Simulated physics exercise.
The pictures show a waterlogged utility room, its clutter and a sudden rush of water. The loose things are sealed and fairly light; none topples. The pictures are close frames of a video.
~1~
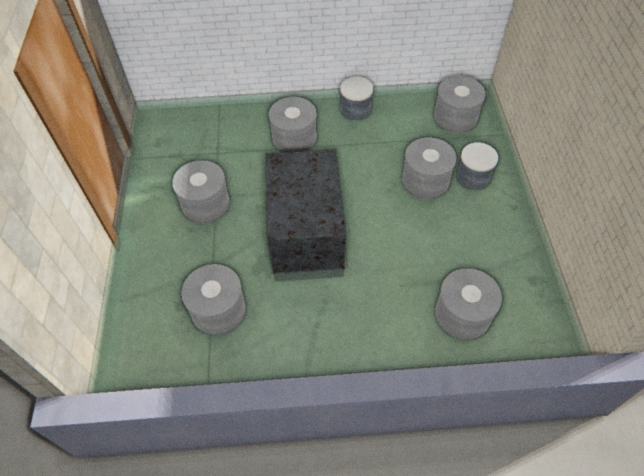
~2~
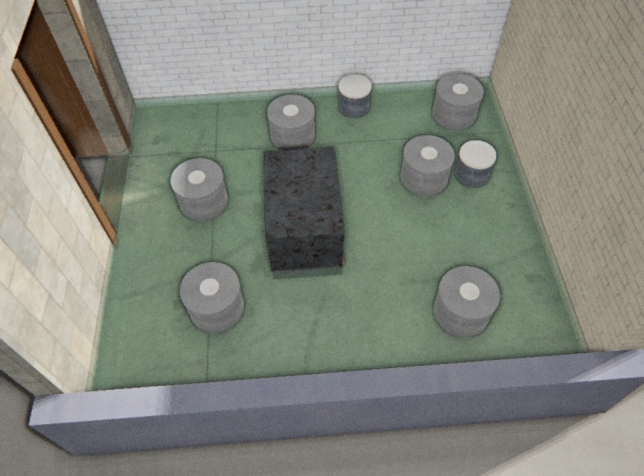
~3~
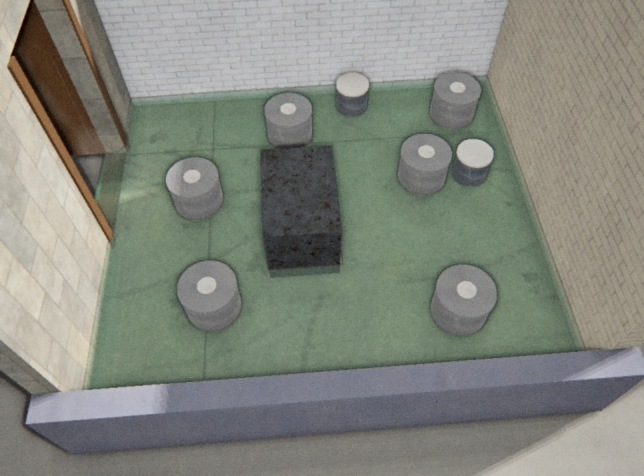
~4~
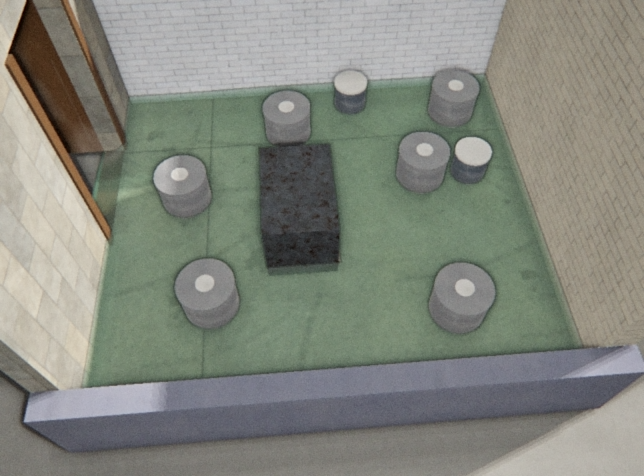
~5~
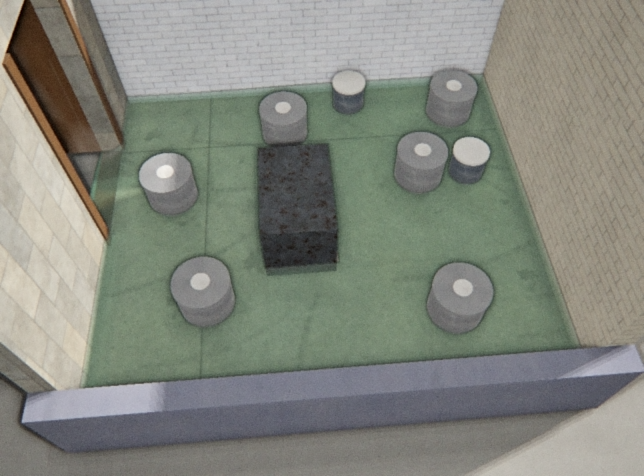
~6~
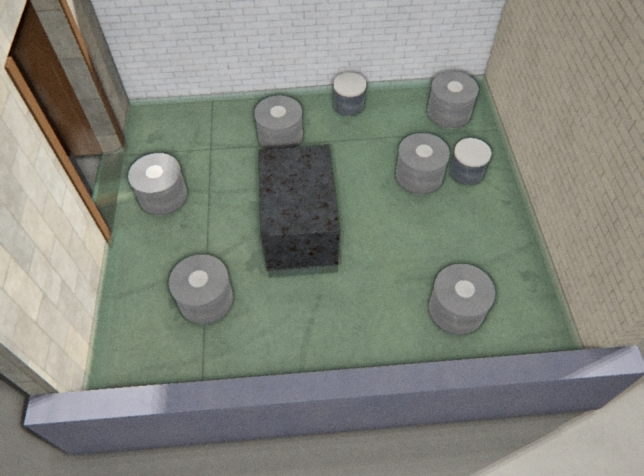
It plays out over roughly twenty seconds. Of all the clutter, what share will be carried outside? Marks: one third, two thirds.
It is between one and two thirds.
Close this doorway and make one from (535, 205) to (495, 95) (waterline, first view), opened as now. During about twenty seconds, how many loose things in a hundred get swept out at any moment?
Some 90 per cent.
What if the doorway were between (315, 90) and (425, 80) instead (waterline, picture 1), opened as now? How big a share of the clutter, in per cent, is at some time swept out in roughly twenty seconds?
I make it 80 per cent.
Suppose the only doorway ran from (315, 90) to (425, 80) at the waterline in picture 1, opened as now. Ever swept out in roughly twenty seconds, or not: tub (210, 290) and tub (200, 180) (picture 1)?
One after the other: Left behind, through.
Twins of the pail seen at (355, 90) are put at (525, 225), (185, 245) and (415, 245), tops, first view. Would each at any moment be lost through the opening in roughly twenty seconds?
In that order: Kept in, gone, stays.
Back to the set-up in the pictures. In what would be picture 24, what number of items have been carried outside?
That makes 3.
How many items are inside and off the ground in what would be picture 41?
It comes to 4.
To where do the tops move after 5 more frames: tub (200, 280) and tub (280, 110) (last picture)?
Near (172, 249) and (229, 113).
A moment on, 1 of 8 are out; 7 afloat.
Next, 3 of 8 are out; 5 afloat.
Later, 4 of 8 are out; 4 afloat.
In the end, 4 of 8 are out; 4 afloat.
